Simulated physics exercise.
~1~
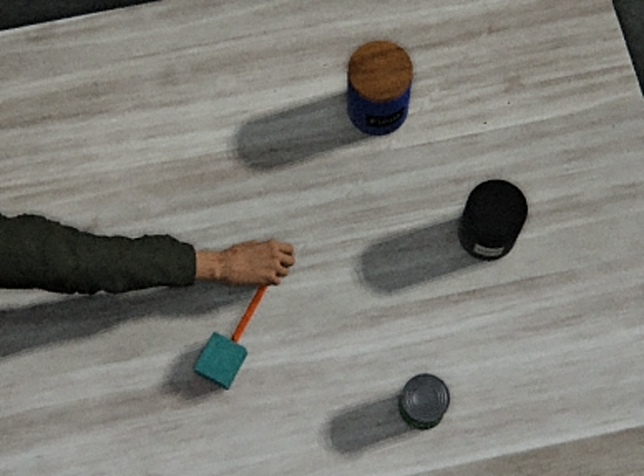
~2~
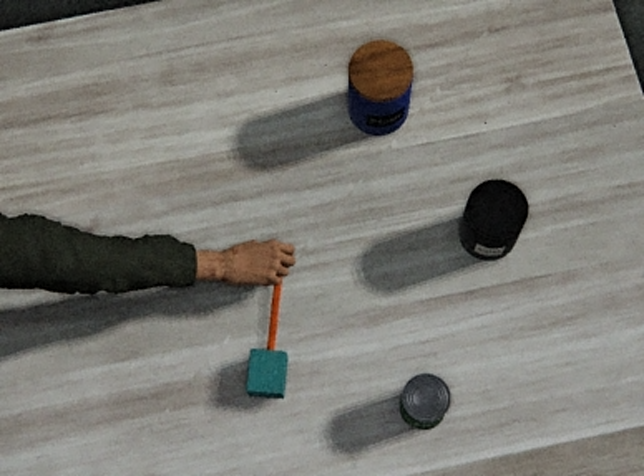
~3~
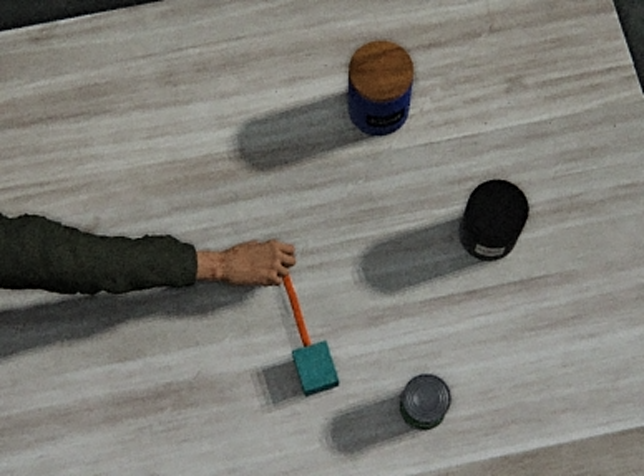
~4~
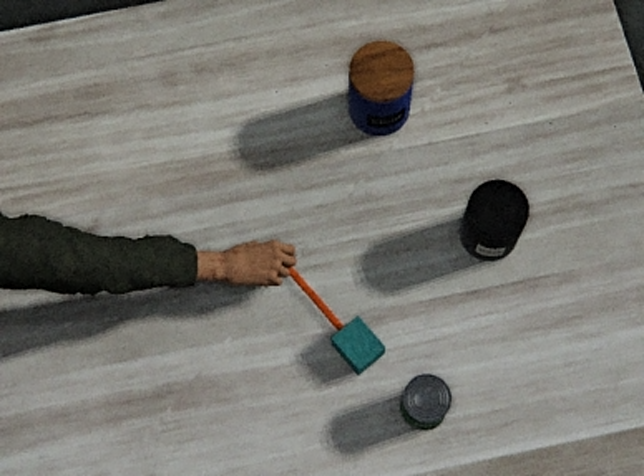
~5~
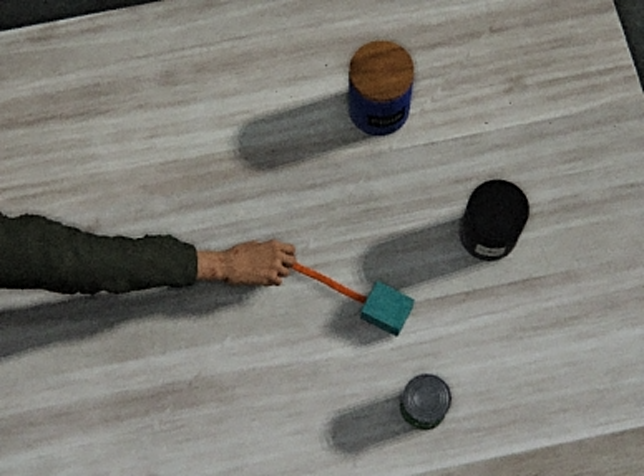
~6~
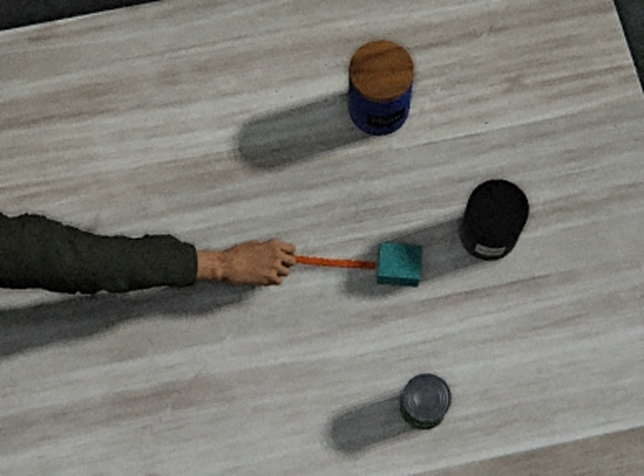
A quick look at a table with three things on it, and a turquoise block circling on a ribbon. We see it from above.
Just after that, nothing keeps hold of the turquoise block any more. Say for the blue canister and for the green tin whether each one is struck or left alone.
Blue canister: Struck; green tin: Left alone.
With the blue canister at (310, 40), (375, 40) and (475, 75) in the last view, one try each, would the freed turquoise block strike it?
Clear / collision / clear.
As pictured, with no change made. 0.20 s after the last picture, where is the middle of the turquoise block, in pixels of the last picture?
(404, 137).
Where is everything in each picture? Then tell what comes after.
In the first picture, turquoise block (219, 358); blue canister (380, 69); green tin (426, 398); black canister (497, 208).
In the second picture, turquoise block (266, 371).
In the third picture, turquoise block (315, 366).
In the fourth picture, turquoise block (358, 342).
In the fifth picture, turquoise block (388, 305).
In the sixth picture, turquoise block (400, 261); blue canister (382, 69); green tin (427, 397); black canister (499, 207); going round anticlockwise.
Then, 0.08 s after the last picture, block near (394, 179).
Then, 0.20 s after the last picture, block near (404, 137); blue canister pushed aside.
At rest, block near (415, 134); blue canister pushed aside. The blue canister gets hit and the green tin escapes it.
